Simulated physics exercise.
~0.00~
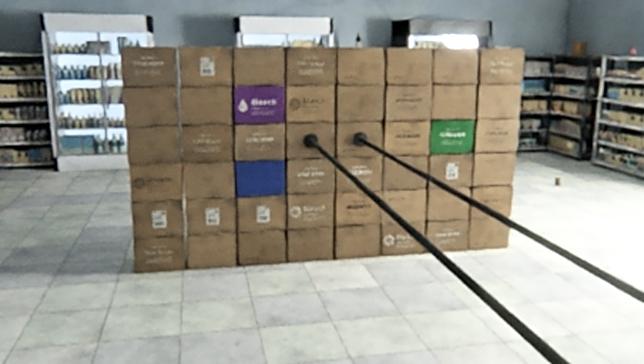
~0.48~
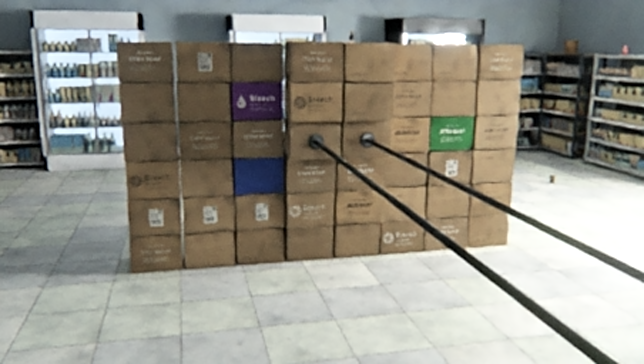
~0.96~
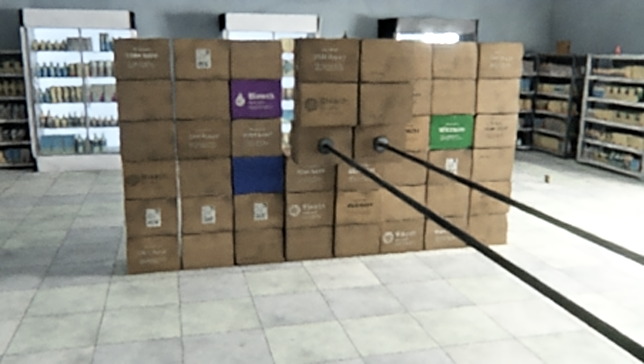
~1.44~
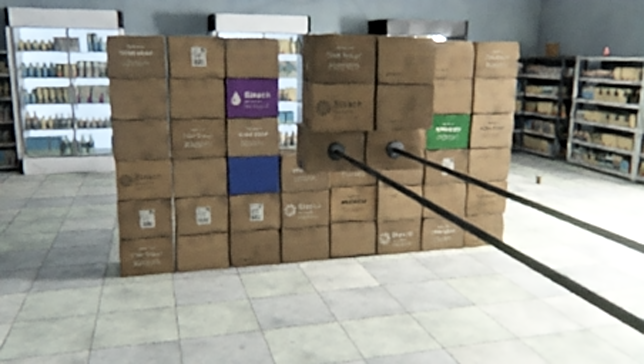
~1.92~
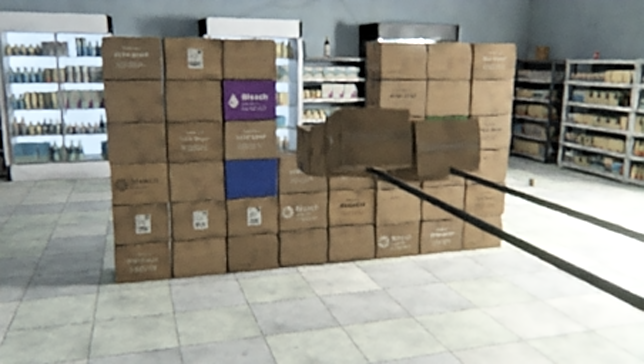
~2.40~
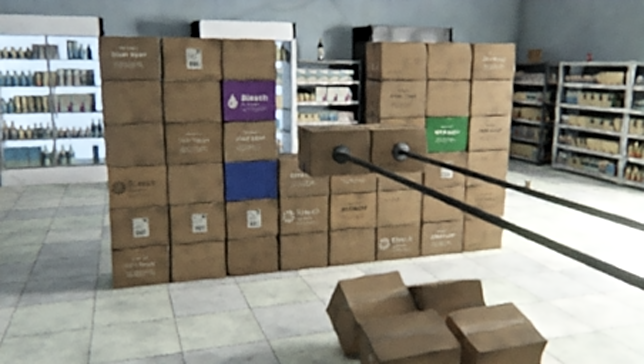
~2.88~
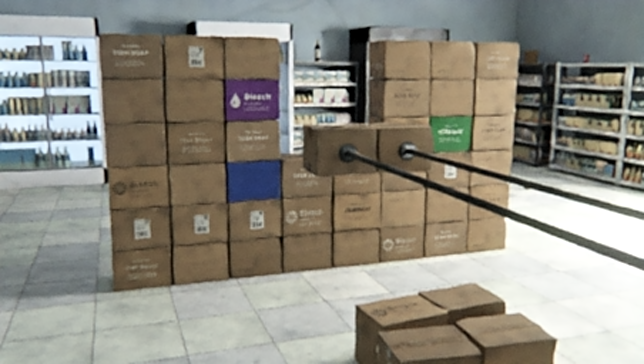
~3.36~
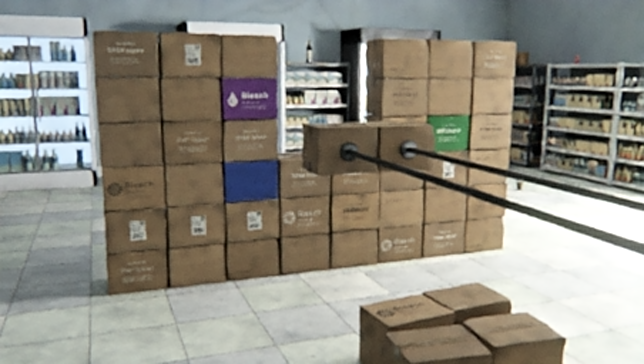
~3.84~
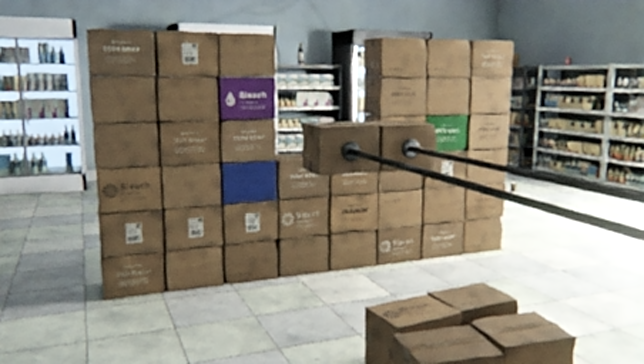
Dark rods drawing two cartons out of a stacked wall, four boxes above toppling to the tiled floor, the rest staying up.
